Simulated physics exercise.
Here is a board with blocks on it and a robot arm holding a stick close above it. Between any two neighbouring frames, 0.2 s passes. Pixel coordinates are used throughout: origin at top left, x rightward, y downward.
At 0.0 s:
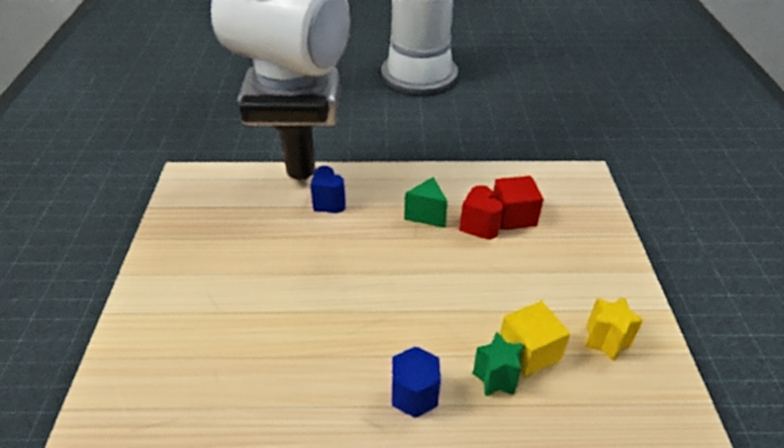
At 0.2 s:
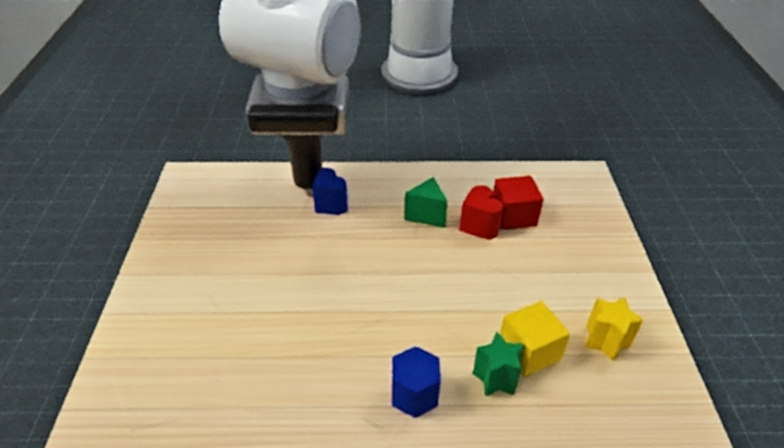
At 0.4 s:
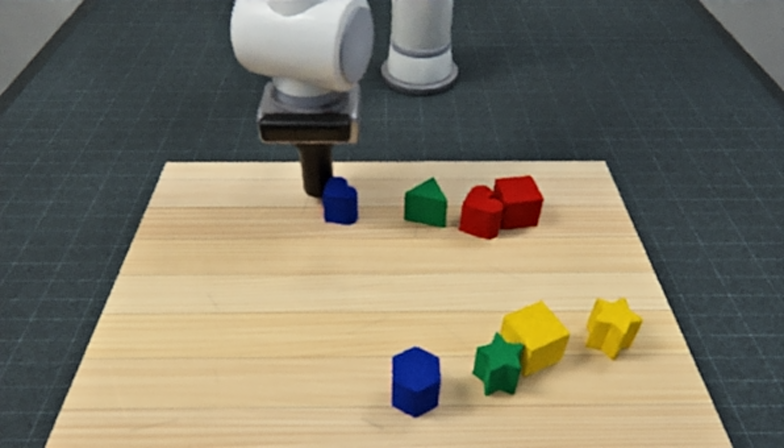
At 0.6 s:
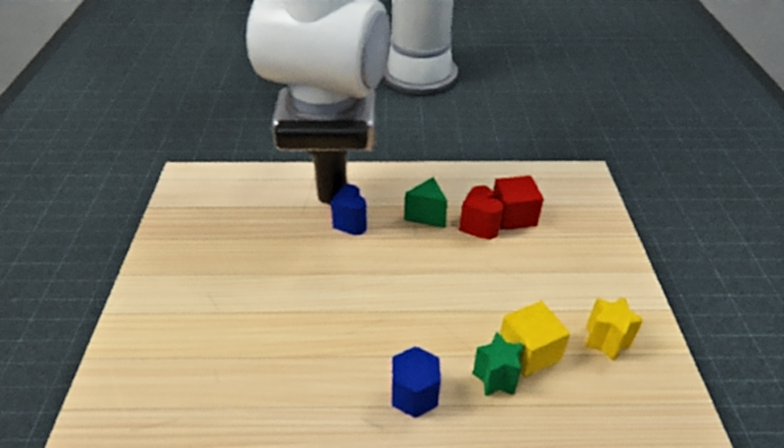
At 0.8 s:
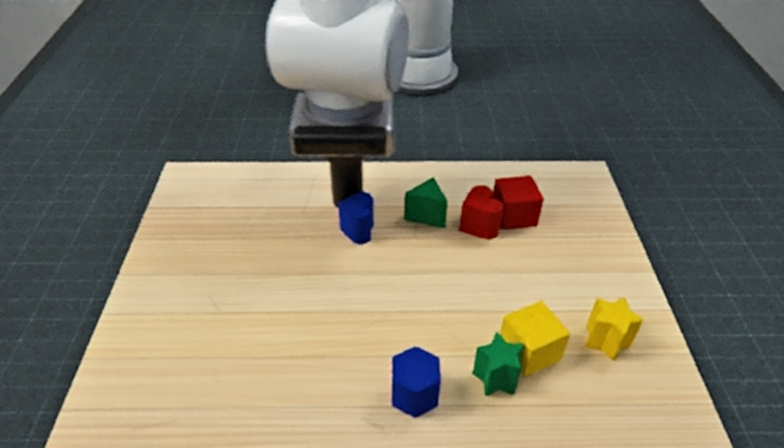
On a wooden board, a robot arm with a dark stick nudging a small blue block slightly rightward and toward the viewer.
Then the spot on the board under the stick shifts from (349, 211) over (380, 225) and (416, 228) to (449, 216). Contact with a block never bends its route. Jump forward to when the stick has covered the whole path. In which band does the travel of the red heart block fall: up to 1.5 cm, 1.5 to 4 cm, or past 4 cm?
Its displacement is below 1.5 cm.
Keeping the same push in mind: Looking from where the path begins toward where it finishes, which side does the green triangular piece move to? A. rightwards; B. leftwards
That would be B.
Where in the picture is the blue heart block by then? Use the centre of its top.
Near (371, 219).
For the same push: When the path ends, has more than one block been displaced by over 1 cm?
The answer is yes.
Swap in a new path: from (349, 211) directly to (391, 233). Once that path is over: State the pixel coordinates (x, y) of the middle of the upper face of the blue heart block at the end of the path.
Pixel (372, 223).
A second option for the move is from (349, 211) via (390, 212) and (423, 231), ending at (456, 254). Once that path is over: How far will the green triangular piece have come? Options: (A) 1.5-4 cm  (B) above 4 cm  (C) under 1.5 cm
A
What follows on the original path. One third of the way, stick (380, 216); blue heart block (371, 219), turned 65° clockwise.
Two thirds of the way, stick (417, 219); blue heart block (371, 219), turned 70° clockwise; green triangular piece (435, 186), turned 15° clockwise.
At the end, stick (450, 207); blue heart block (371, 219), turned 70° clockwise; green triangular piece (459, 172); red heart block unmoved.
